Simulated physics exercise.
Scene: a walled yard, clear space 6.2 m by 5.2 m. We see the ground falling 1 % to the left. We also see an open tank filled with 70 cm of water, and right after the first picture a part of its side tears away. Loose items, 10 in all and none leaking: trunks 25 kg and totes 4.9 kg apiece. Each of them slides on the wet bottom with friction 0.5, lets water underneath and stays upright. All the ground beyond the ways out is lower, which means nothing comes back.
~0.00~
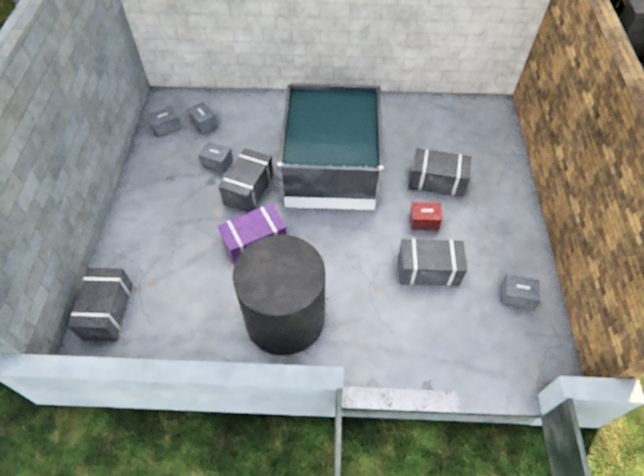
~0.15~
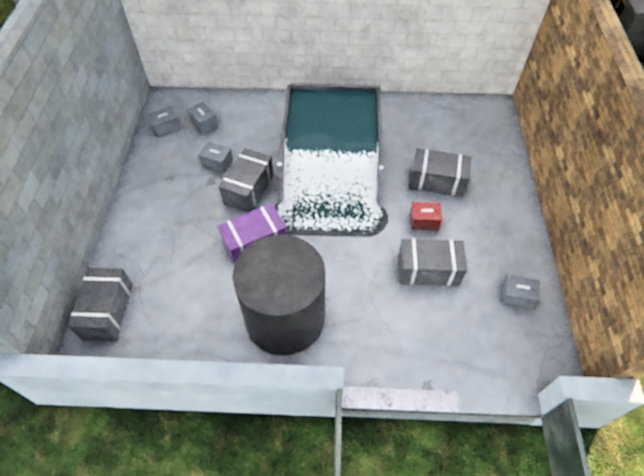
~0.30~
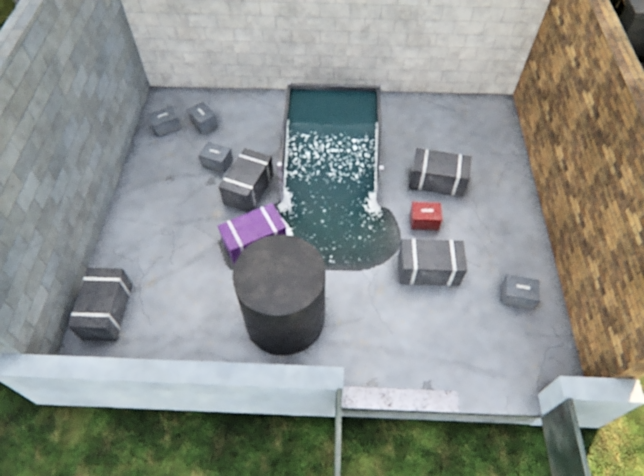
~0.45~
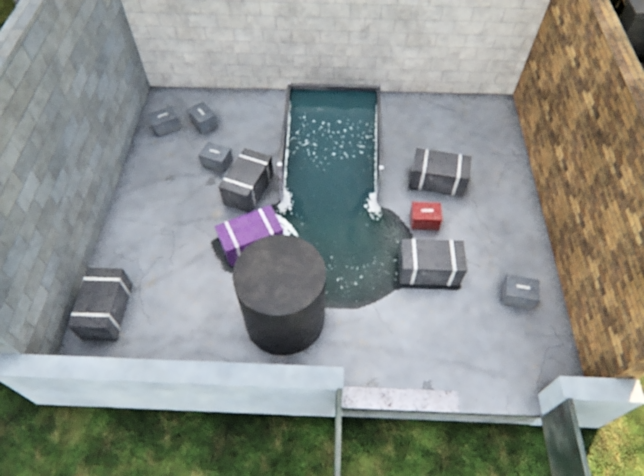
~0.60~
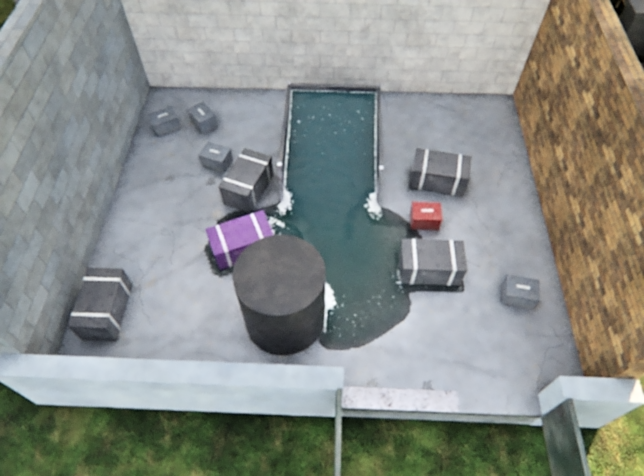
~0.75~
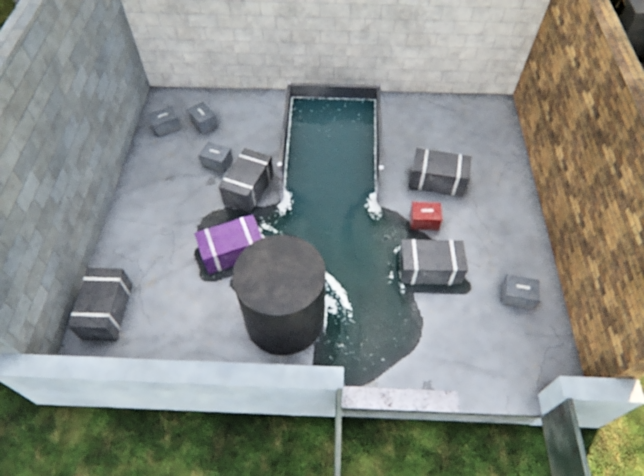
In a walled yard, water burst from the front of an open tank and spread across the floor around a dark round pillar, nudging a purple trunk slightly left while the red tote stayed put.
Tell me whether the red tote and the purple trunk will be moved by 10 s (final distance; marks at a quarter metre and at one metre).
Final positions: The red tote stays near its start, the purple trunk lands far from its start.
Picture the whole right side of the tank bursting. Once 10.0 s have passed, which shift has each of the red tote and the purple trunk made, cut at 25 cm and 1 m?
In that case the red tote winds up well away while the purple trunk does not really move.
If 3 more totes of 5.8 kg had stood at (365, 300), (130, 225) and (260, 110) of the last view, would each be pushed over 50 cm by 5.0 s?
Lab note - in order: Above threshold / above threshold / below threshold.
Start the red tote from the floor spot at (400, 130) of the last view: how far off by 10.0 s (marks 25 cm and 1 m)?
As it turns out, it barely budges.
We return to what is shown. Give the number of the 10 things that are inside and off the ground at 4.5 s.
At that point I count 1.
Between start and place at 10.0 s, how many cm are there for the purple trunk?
Close to 250 cm by then.
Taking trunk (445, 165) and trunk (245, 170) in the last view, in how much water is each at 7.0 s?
Around 1 cm and 2 cm.
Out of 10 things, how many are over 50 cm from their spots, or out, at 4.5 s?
By that point, 2.
After 2.0 s the red tote is near (427, 211), 0.0 m from its start, aground; the purple trunk is near (131, 239), 1.6 m from its start, aground; 0 of 10 are out; 0 afloat.
After 4.5 s the red tote is near (427, 211), 0.0 m from its start, aground; the purple trunk is near (139, 150), 2.2 m from its start, aground; 0 of 10 are out; 1 afloat.
After 7.0 s the red tote is near (427, 211), 0.0 m from its start, aground; the purple trunk is near (143, 140), 2.4 m from its start, aground; 0 of 10 are out; 1 afloat.
After 10.0 s the red tote is near (427, 211), 0.0 m from its start, aground; the purple trunk is near (143, 140), 2.4 m from its start, aground; 0 of 10 are out; 1 afloat.
